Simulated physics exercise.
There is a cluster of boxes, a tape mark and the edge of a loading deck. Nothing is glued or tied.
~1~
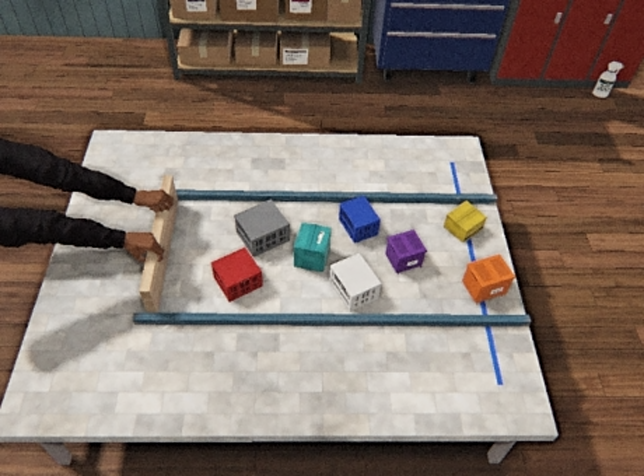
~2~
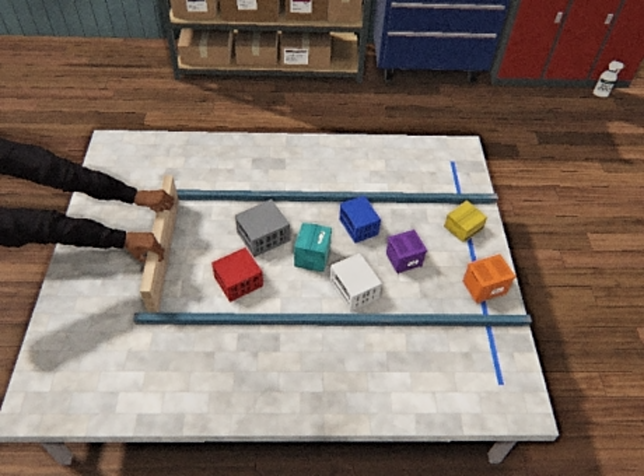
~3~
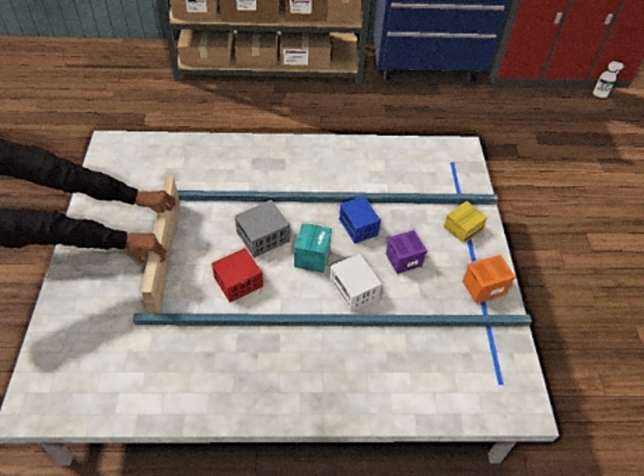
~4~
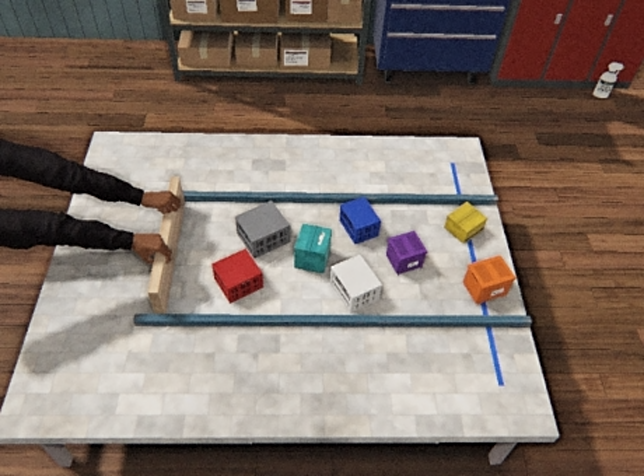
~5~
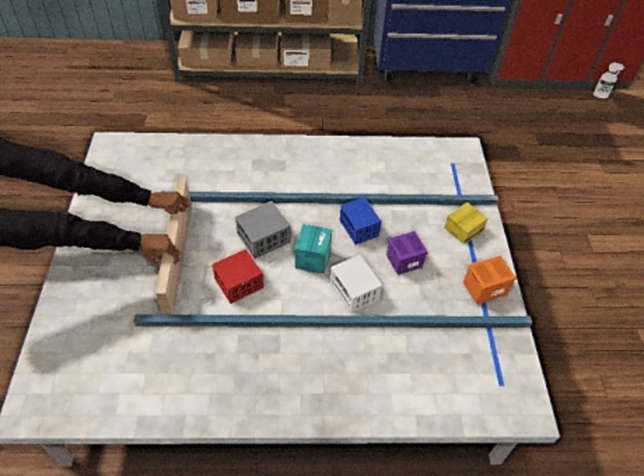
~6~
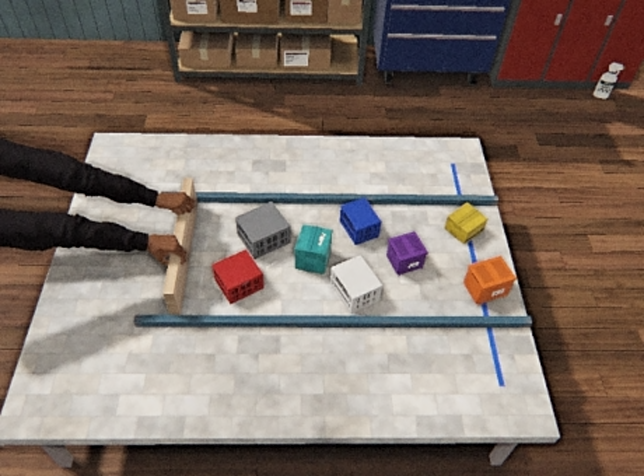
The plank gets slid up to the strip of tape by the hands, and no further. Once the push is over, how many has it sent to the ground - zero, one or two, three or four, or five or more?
The tally of those that come down is above four.
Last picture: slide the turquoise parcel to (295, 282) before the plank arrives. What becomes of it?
Placed like that, it leaves the surface.
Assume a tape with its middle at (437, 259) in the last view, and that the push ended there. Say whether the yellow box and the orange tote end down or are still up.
The yellow box is gone; the orange tote is gone.
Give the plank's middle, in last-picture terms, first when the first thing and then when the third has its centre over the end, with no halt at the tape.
(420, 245), later (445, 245).
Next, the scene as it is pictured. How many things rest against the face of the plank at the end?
2 are in contact with it.
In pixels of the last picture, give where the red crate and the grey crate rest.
The red crate finishes at (503, 288); the grey crate finishes at (499, 232).
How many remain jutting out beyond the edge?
1 in all.
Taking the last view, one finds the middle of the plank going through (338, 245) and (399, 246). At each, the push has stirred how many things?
The count reaches 6 first and 8 second.
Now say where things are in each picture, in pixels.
In the first frame, orange tote (487, 279); yellow box (465, 222); purple tote (405, 252); plank (161, 242); tape (473, 257).
In the second frame, yellow box (465, 222); turquoise parcel (313, 247).
In the third frame, purple tote (405, 253); blue crate (359, 220).
In the fourth frame, orange tote (488, 280); white crate (355, 284).
In the fifth frame, yellow box (466, 223); red crate (238, 276).
In the sixth frame, orange tote (489, 281); yellow box (466, 224); purple tote (406, 254); plank (182, 244); tape (474, 259).
Soon after, none off yet; orange tote at rest near (489, 281); yellow box at rest near (466, 224); purple tote at rest near (406, 254).
After that, none off yet; orange tote at rest near (489, 281); yellow box at rest near (466, 224); purple tote displaced about its own width near (450, 247).
In the end, the number that fall off is five or more; gone, turquoise parcel, white crate, blue crate, purple tote, yellow box and orange tote.
